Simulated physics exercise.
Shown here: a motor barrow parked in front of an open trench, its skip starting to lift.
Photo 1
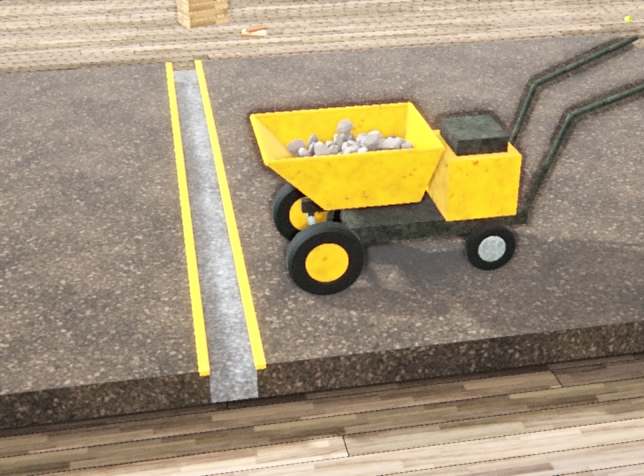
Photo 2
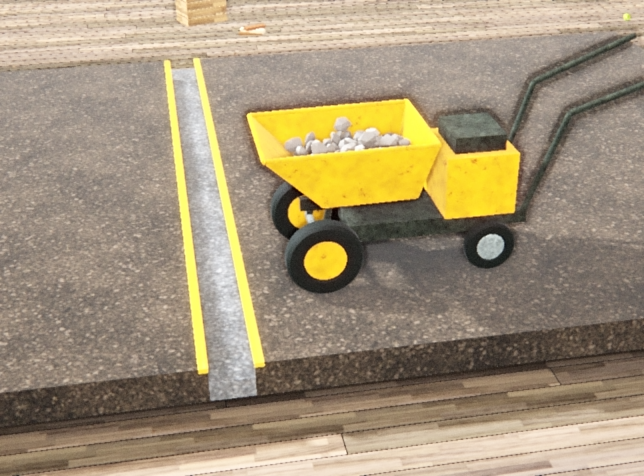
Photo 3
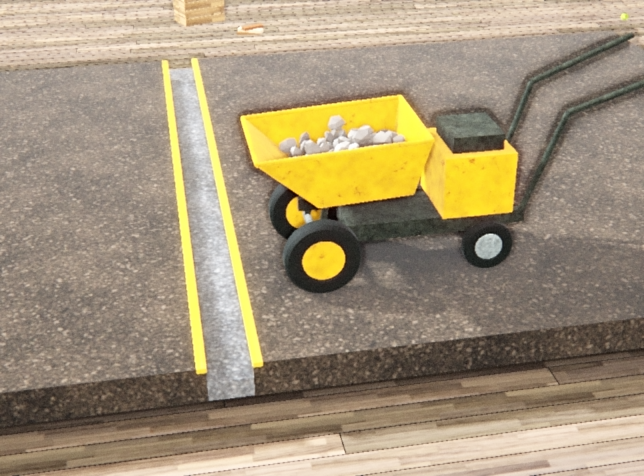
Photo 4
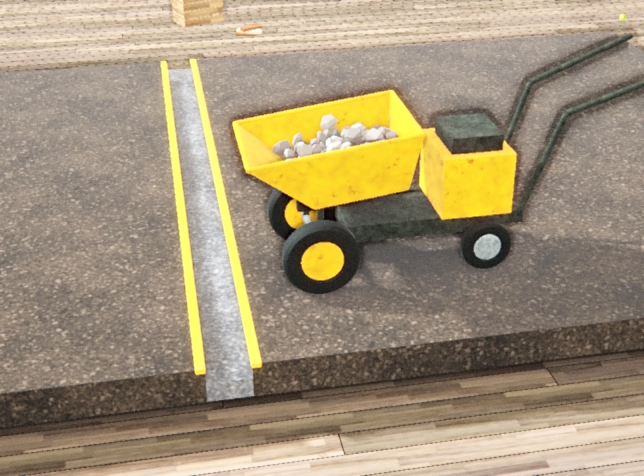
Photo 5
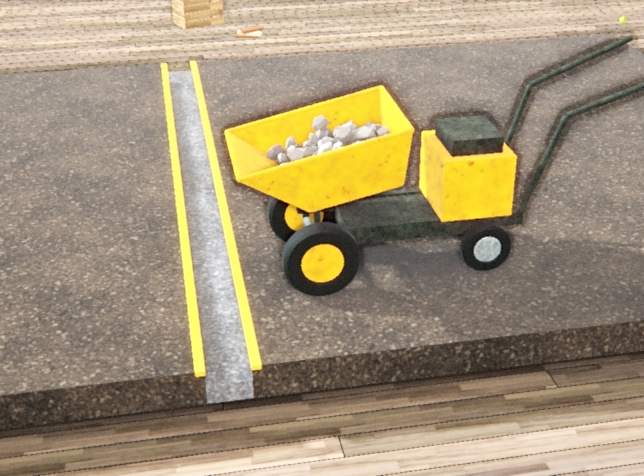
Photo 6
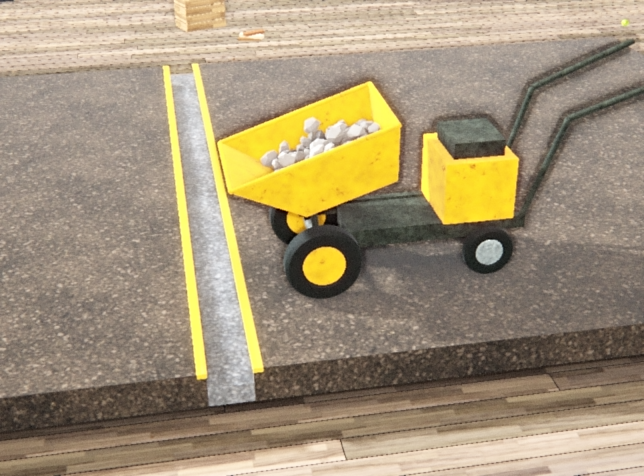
Yellow motor barrow standing beside a narrow trench, its skip of broken stones slowly lifting and tilting forward to the left.
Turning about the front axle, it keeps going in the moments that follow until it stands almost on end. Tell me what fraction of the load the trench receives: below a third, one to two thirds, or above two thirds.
The trench receives below a third.
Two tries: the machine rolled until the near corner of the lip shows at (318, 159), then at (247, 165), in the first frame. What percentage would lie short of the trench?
I'd expect close to 0 per cent and then close to 0 per cent.
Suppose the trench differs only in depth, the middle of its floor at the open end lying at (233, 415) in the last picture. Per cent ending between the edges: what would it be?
Around 0 per cent.
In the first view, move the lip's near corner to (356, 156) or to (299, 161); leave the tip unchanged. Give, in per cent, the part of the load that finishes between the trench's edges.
First try: Around 40 %; second try: Around 30 %.
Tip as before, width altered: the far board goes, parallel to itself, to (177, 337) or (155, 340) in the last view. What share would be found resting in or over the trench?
Lab note: Try one 20 per cent, try two 50 per cent.
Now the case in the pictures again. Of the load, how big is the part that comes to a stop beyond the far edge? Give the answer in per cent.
About 55 %.
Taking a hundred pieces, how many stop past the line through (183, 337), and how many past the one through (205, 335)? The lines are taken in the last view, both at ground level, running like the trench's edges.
I'd put it near 50 in a hundred, then near 60 in a hundred.
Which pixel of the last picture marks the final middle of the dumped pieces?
It settles centred around (152, 282).
Just after the last frame, skip tipped steeply; every one in the skip.
A moment on, skip tipped right over; roughly two thirds in the skip; roughly a third beyond it.
Further on, skip tipped right over; roughly a third in the skip; just a few in or heaped over the trench; roughly half beyond it.
When it is over, skip tipped right over; roughly a third in the skip; just a few in or heaped over the trench; roughly half beyond it.
